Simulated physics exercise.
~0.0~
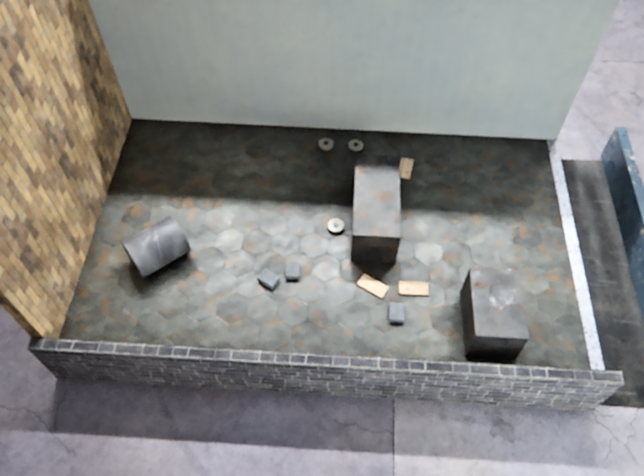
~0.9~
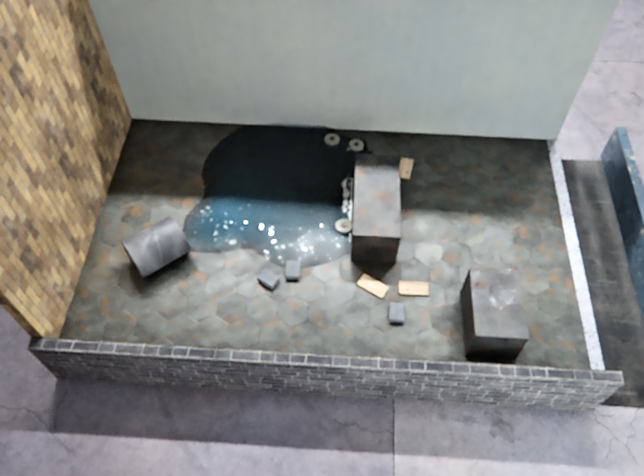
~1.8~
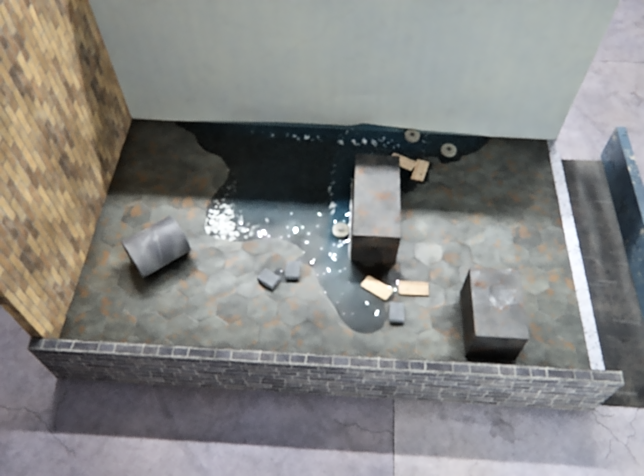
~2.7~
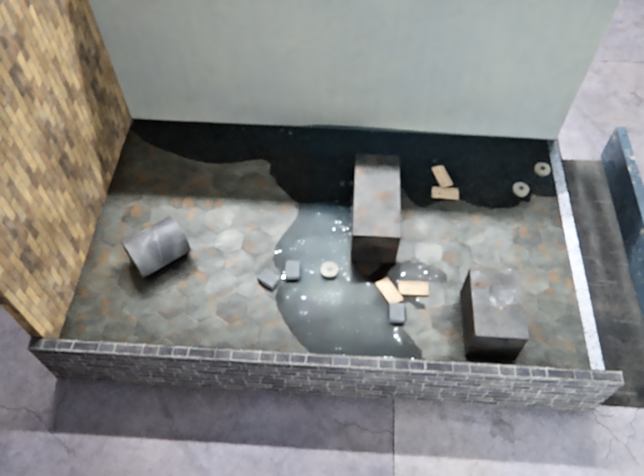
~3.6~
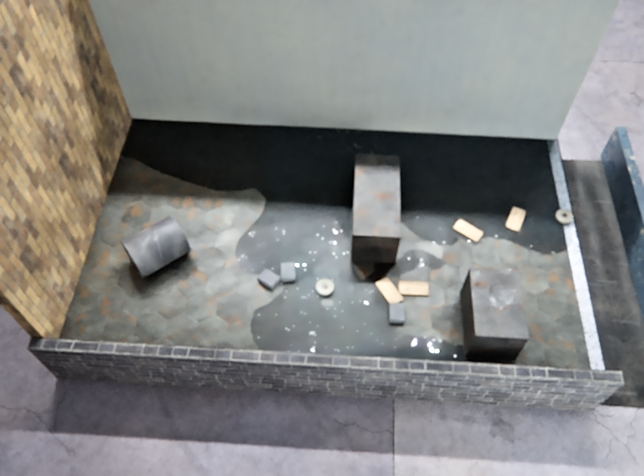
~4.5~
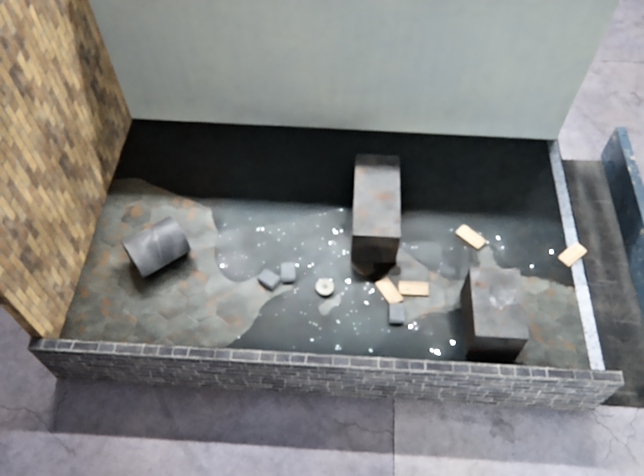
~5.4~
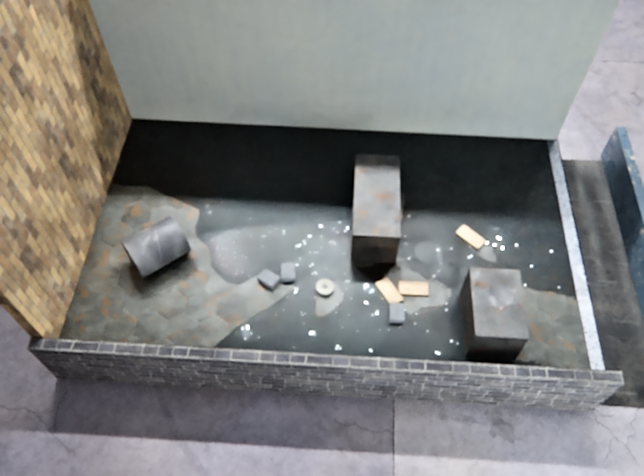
Water spreads across a tiled floor, carrying some small boards and discs off the right side.
